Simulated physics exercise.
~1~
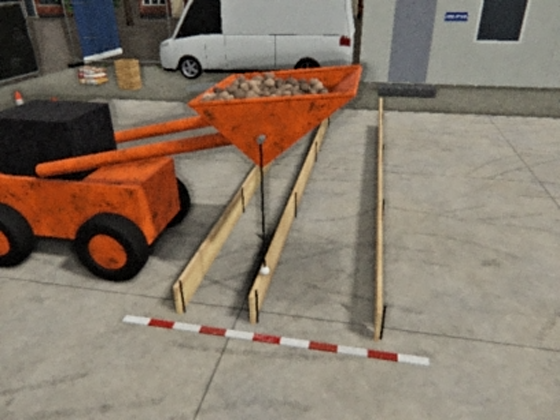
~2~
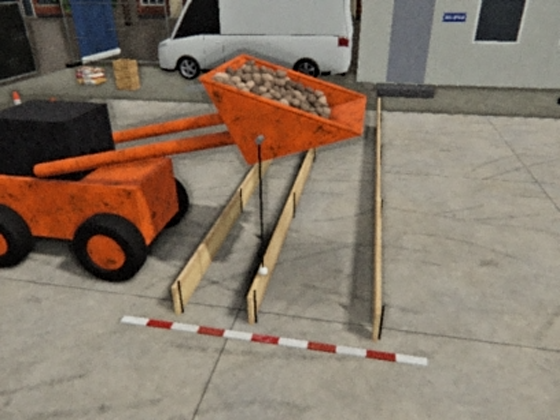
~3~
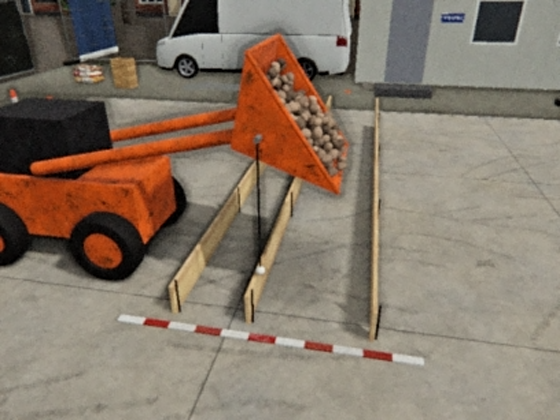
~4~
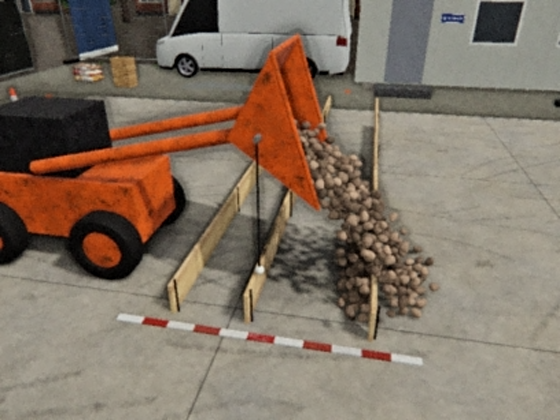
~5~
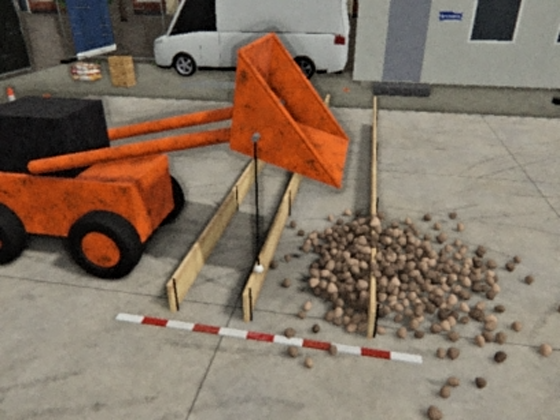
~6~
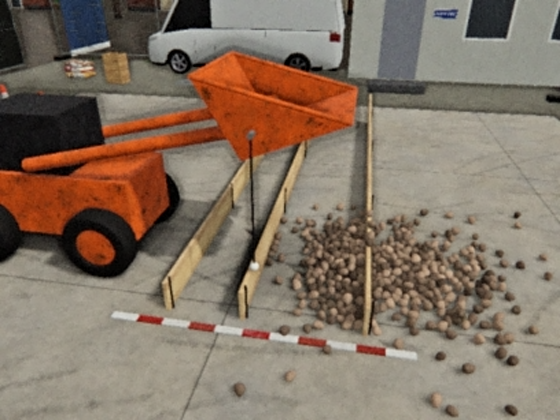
An orange loader tips its bucket, spills brown stones around the right plank, then levels it.
